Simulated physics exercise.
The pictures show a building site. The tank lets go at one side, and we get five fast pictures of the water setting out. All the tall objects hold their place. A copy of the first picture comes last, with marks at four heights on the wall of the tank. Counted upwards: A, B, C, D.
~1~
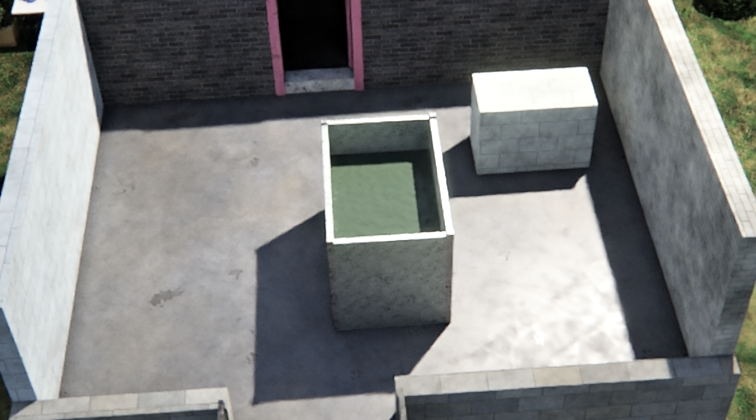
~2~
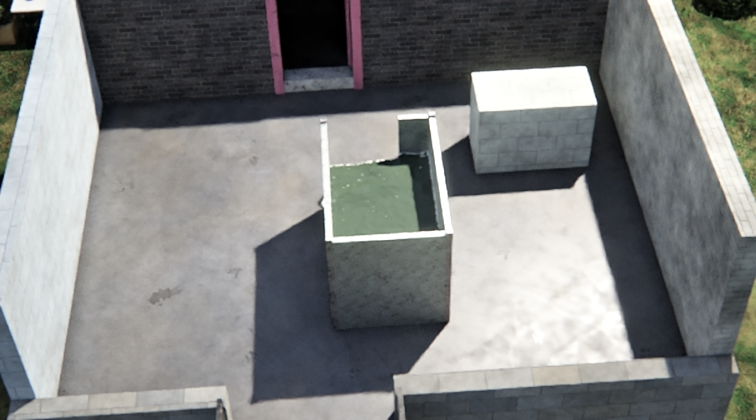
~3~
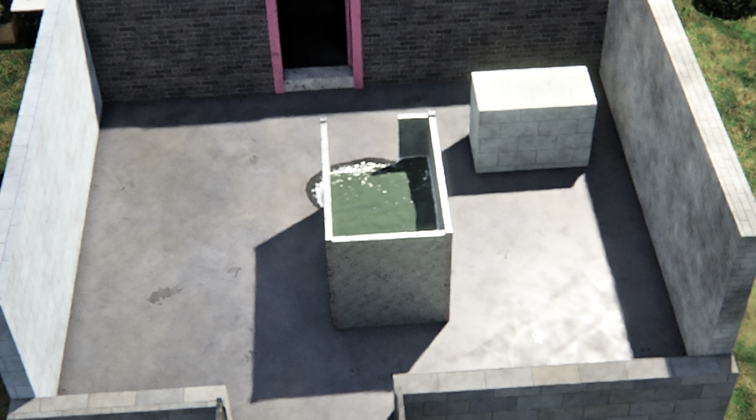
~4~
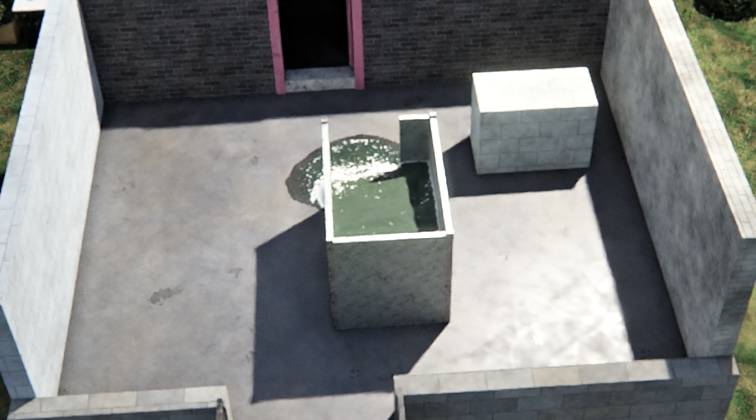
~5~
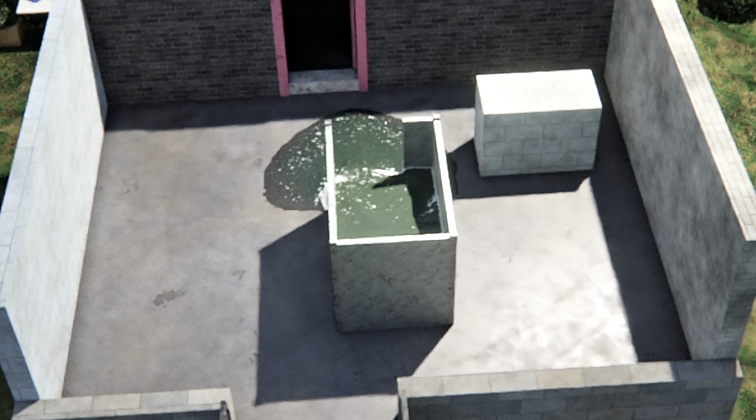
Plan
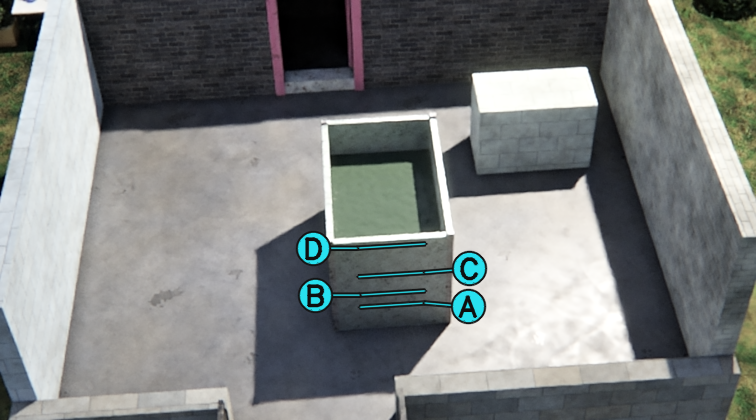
To begin with, green water lies still in a pale open-topped tank in a walled yard with a pink doorway behind. Part of the tank's back wall disappears and water pours out through the gap, flecked with white, then spreads across the ground behind and to the left as a widening dark pool.
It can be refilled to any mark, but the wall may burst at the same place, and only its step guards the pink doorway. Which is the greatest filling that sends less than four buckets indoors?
B is the one.
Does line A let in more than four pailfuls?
No.
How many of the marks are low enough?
Two of them.
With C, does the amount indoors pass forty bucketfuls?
No.
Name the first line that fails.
C.
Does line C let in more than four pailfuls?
Yes, it does.
In cyan, A at (392, 305); B at (392, 293); C at (391, 274); D at (391, 246); from the bottom up A, B, C, D.
With A, nothing gets over.
With B, a bucket or two gets in.
With C, about 12 bucketfuls get in.
With D, dozens of bucketfuls pour in.
